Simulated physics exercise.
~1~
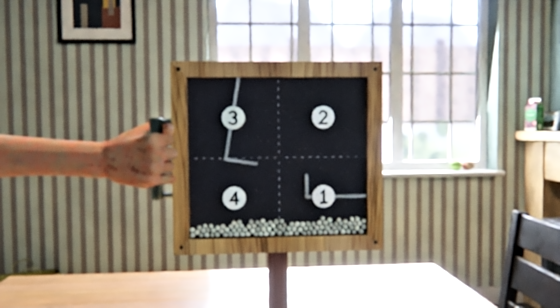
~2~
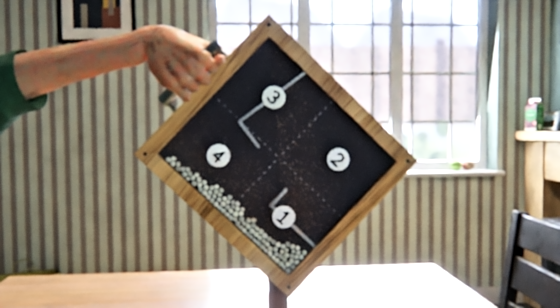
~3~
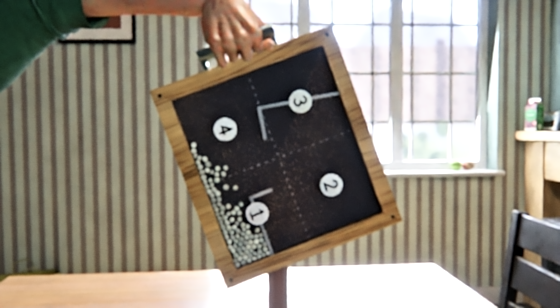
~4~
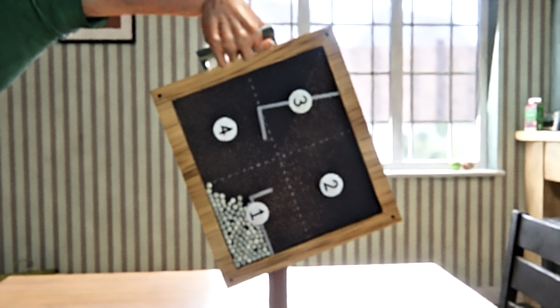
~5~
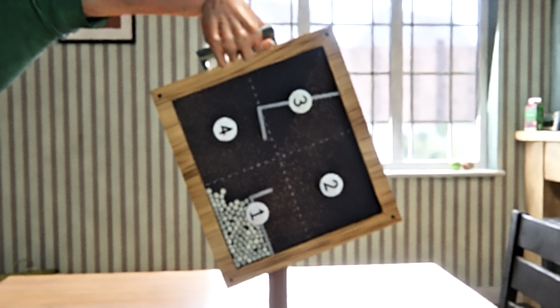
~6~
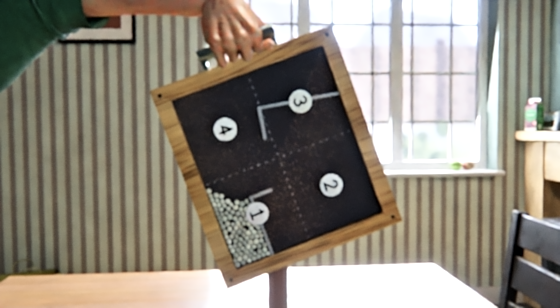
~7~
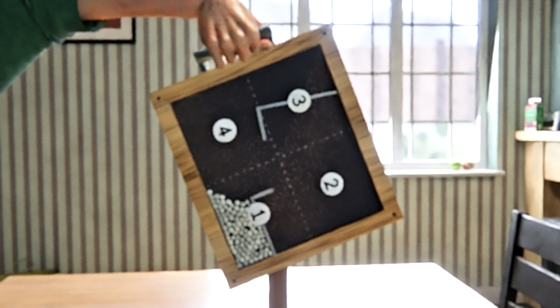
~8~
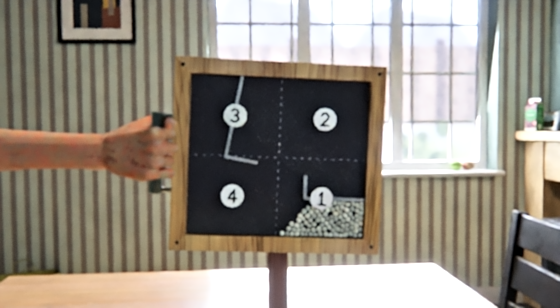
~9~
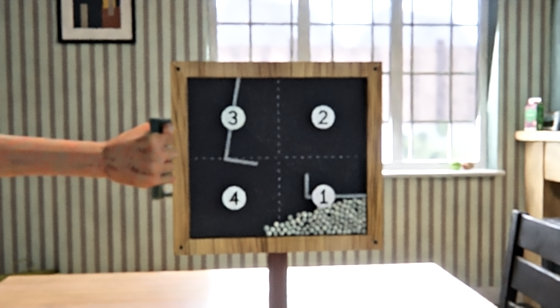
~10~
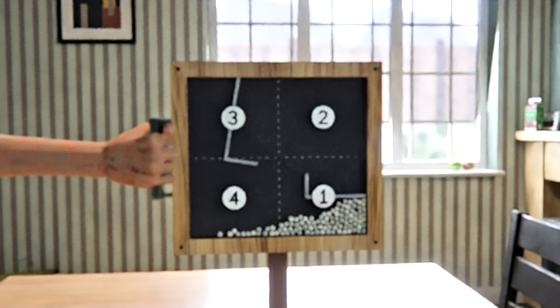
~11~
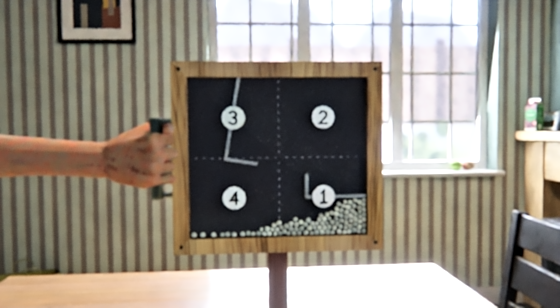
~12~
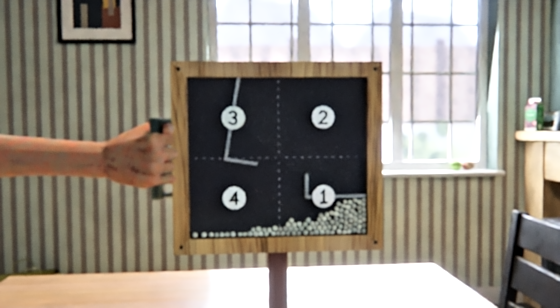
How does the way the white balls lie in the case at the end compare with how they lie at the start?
At the start they form an even layer along the bottom, while at the end they still lie along the bottom but sit slightly higher overall, heaped up on the right and thinning to a sparse line on the left.
